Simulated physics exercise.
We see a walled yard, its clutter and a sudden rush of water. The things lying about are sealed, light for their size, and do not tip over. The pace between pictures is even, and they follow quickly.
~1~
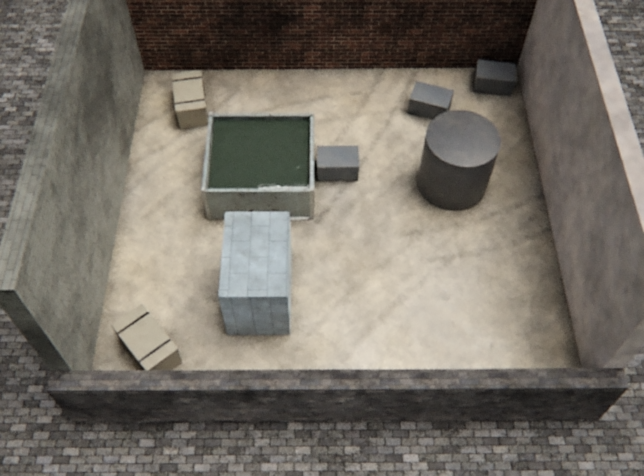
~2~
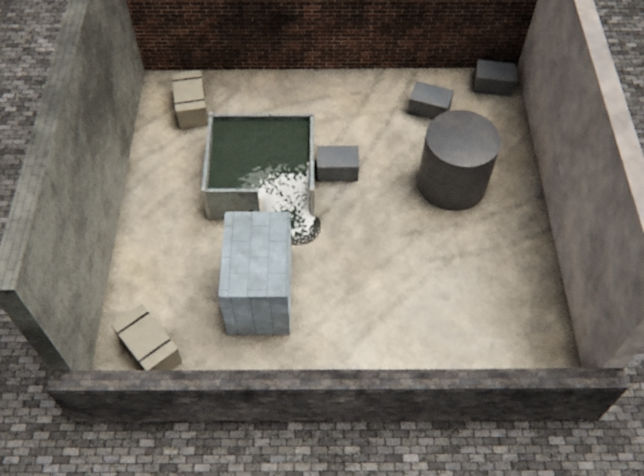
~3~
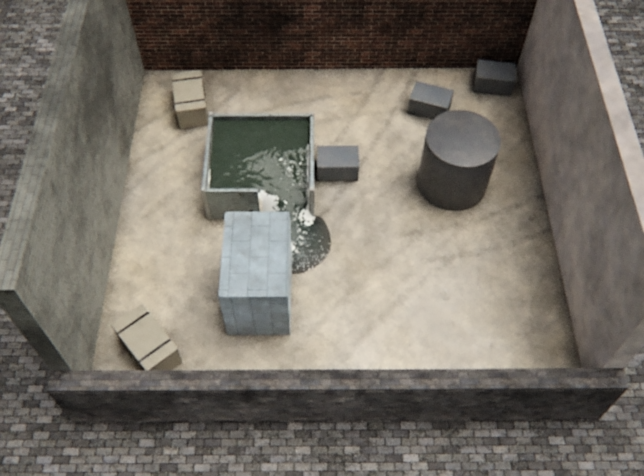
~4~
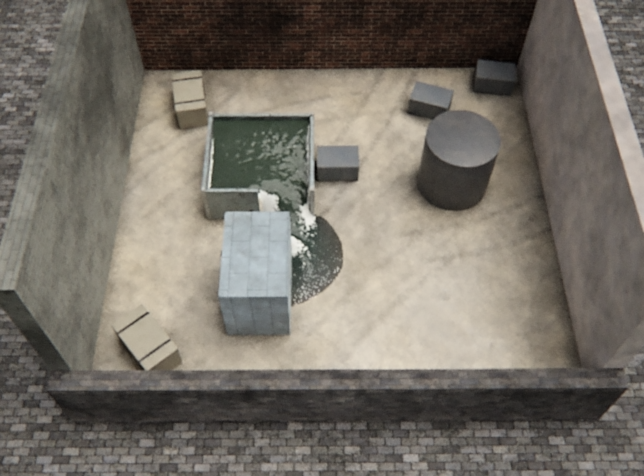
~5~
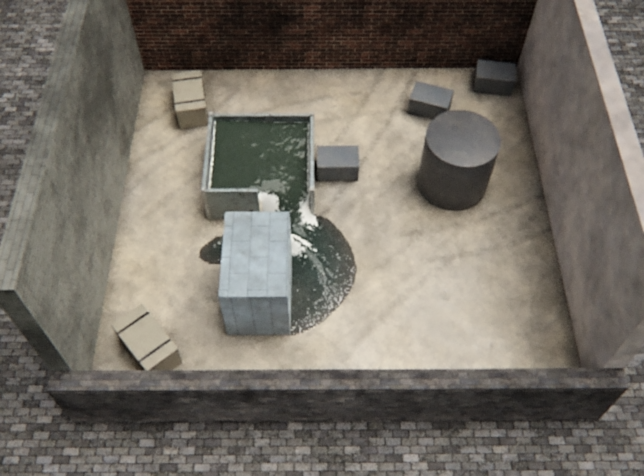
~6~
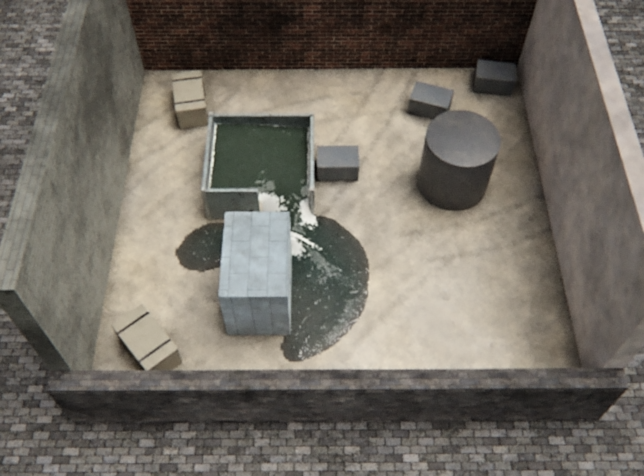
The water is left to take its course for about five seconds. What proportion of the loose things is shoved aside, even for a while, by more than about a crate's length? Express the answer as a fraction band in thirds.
Fraction band: Less than 1/3.
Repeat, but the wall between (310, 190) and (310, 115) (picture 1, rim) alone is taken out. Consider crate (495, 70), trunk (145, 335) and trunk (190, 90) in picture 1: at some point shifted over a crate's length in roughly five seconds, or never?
In turn: Moved that far, stayed within it, stayed within it.
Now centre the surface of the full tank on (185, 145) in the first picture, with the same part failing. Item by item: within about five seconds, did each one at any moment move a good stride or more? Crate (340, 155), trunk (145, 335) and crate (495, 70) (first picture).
Item one not displaced far, item two travelled far enough, item three not displaced far.
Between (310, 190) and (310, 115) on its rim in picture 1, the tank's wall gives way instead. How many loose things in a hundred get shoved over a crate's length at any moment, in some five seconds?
That works out to some 60 %.
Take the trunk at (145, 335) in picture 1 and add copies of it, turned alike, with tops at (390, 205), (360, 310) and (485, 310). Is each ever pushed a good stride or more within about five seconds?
In order: Hardly budges, shoved clear, then shoved clear.
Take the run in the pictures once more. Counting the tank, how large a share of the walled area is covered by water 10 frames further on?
By my count it's near 40 in a hundred.
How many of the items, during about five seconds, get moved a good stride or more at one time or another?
I count 0.
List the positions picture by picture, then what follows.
A trunk at (144, 337) rests on the ground; a crate at (432, 94), on the bottom; 0 of 5 have shifted, in the first frame.
A trunk at (144, 337) rests on the ground; a crate at (432, 94) rests on the ground; 0 of 5 have shifted, in the second frame.
A trunk at (144, 337), on the bottom; a crate at (432, 94), on the bottom; 0 of 5 have shifted, in the third frame.
A trunk at (144, 337), on the bottom; a crate at (432, 94), on the bottom; 0 of 5 have shifted, in the fourth frame.
A trunk at (144, 337), on the bottom; a crate at (432, 94) rests on the ground; 0 of 5 have shifted, in the fifth frame.
A trunk at (144, 337), on the bottom; a crate at (432, 94) rests on the ground; 0 of 5 have shifted, in the sixth frame.
A moment on, 0 of 5 are well off their spots; 0 afloat.
Next, 0 of 5 are well off their spots; 0 afloat.
Later, 0 of 5 are well off their spots; 0 afloat.
In the end, 0 of 5 are well off their spots, and 0 have been at some point; 1 afloat.
